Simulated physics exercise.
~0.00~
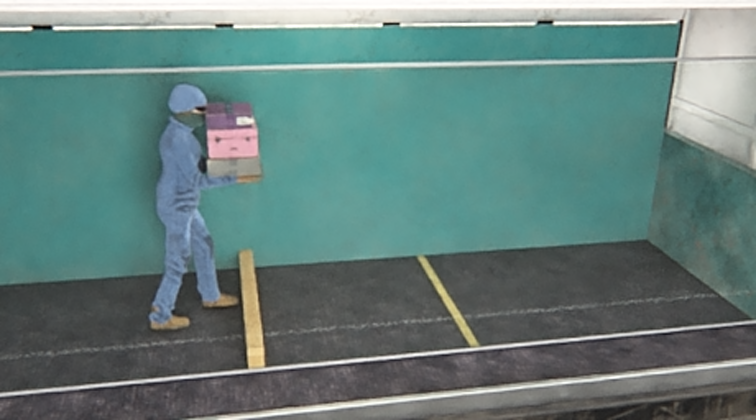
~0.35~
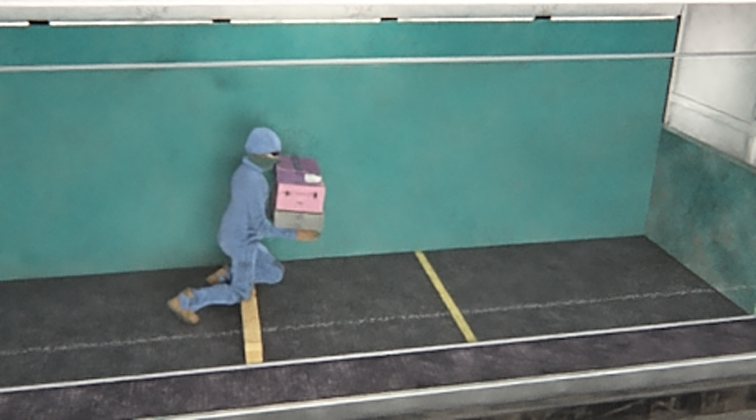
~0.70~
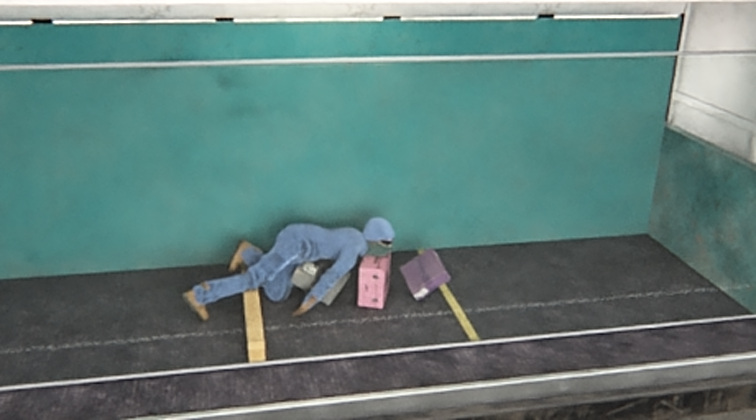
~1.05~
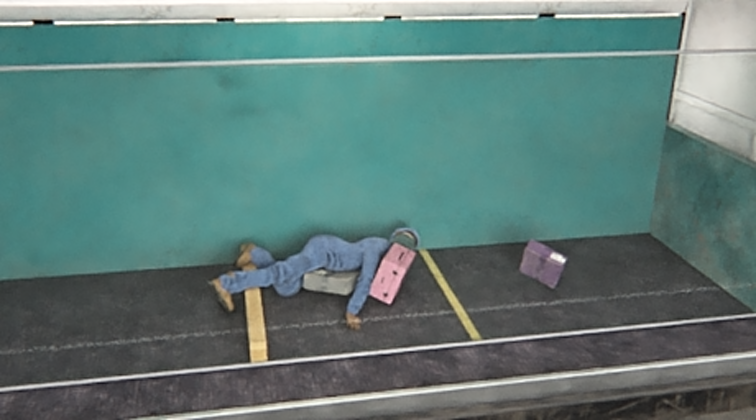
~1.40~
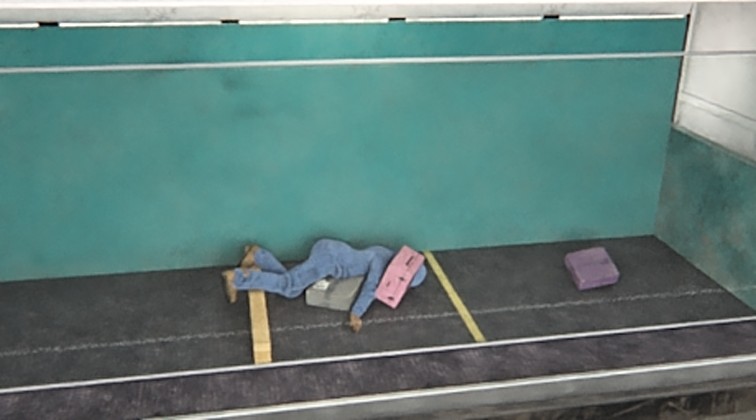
Blue-clad figure carrying stacked boxes pitching forward over a wooden rail, sprawling face down as the purple parcel tumbles past a yellow line.
